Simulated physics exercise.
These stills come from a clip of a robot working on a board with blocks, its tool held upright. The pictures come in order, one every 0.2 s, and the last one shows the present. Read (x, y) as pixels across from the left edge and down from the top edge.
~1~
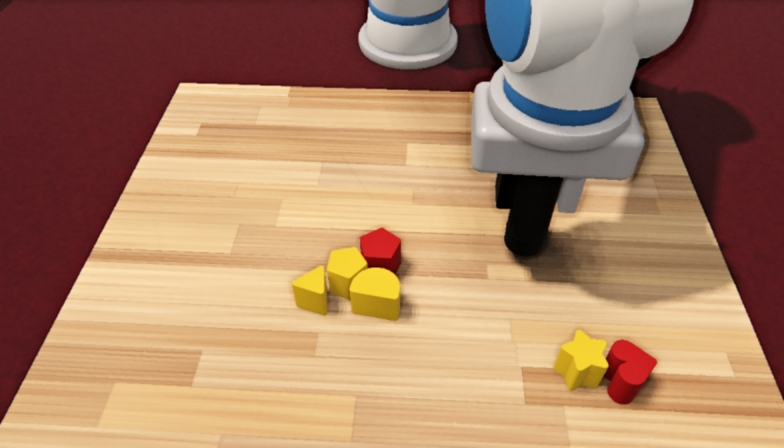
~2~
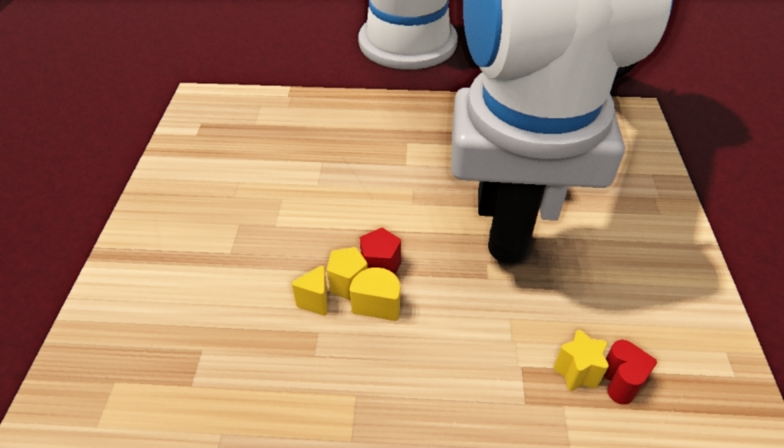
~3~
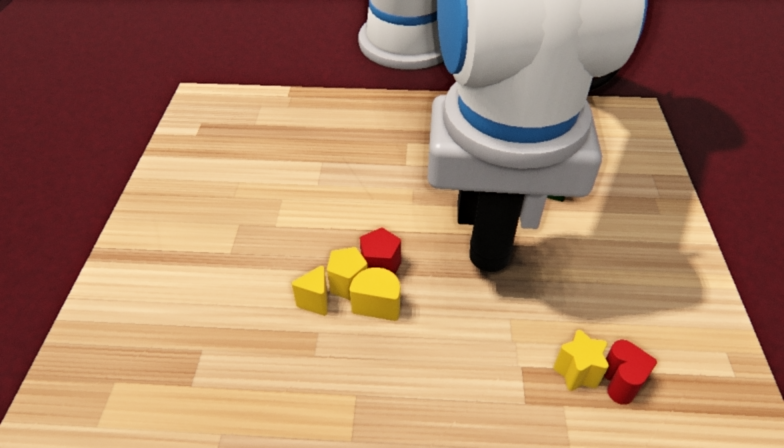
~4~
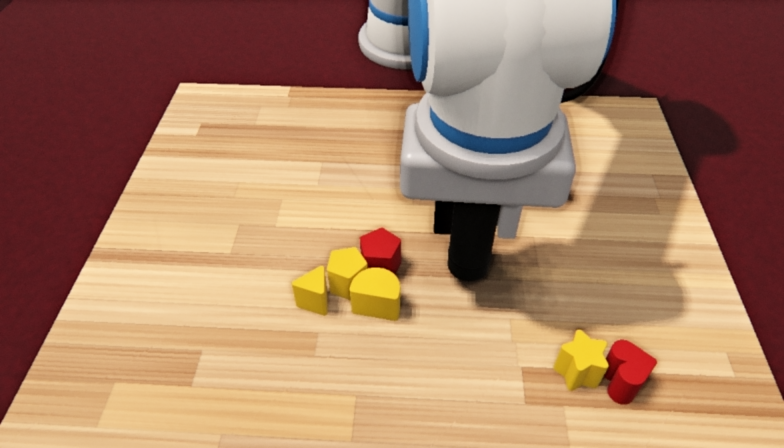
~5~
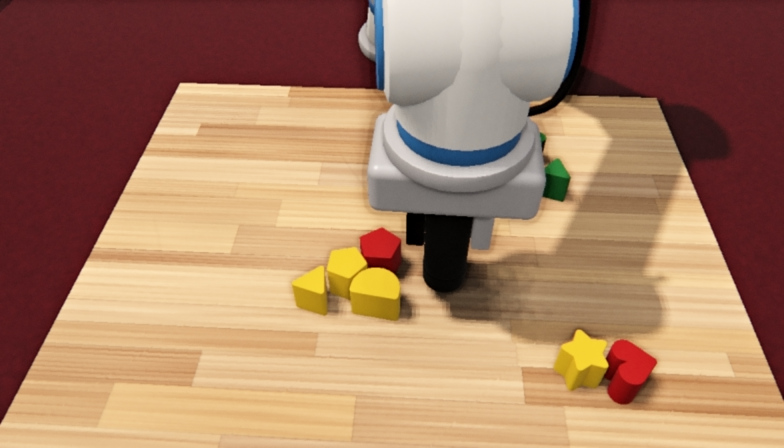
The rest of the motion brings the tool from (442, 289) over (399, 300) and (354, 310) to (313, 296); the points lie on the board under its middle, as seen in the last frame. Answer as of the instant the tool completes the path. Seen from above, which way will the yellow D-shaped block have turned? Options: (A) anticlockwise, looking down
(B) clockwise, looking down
A - anticlockwise, looking down.
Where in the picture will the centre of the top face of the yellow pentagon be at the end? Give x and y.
The middle of the upper face of the yellow pentagon will lie at about (324, 245) in the picture.
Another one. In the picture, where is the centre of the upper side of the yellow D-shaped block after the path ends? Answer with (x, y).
I expect it at (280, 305).
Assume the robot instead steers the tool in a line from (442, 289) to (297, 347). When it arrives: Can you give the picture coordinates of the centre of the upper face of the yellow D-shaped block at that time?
Roughly at (257, 306).
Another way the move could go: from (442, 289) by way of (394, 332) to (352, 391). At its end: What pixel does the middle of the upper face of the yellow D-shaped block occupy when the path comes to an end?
Top centre: (351, 296).
What follows on the original path. One third of the way, tool at (398, 289); yellow pentagon at (343, 260), turned 15° clockwise; yellow D-shaped block at (356, 289).
Two thirds of the way, tool at (352, 299); yellow triangular block at (295, 278), turned 65° clockwise; yellow pentagon at (338, 259), turned 30° clockwise; yellow D-shaped block at (308, 301).
At the end, tool at (311, 285); yellow triangular block at (269, 273), turned 45° clockwise; yellow pentagon at (324, 245), turned 75° clockwise; yellow D-shaped block at (279, 304), turned 45° anticlockwise; red pentagon not moved.
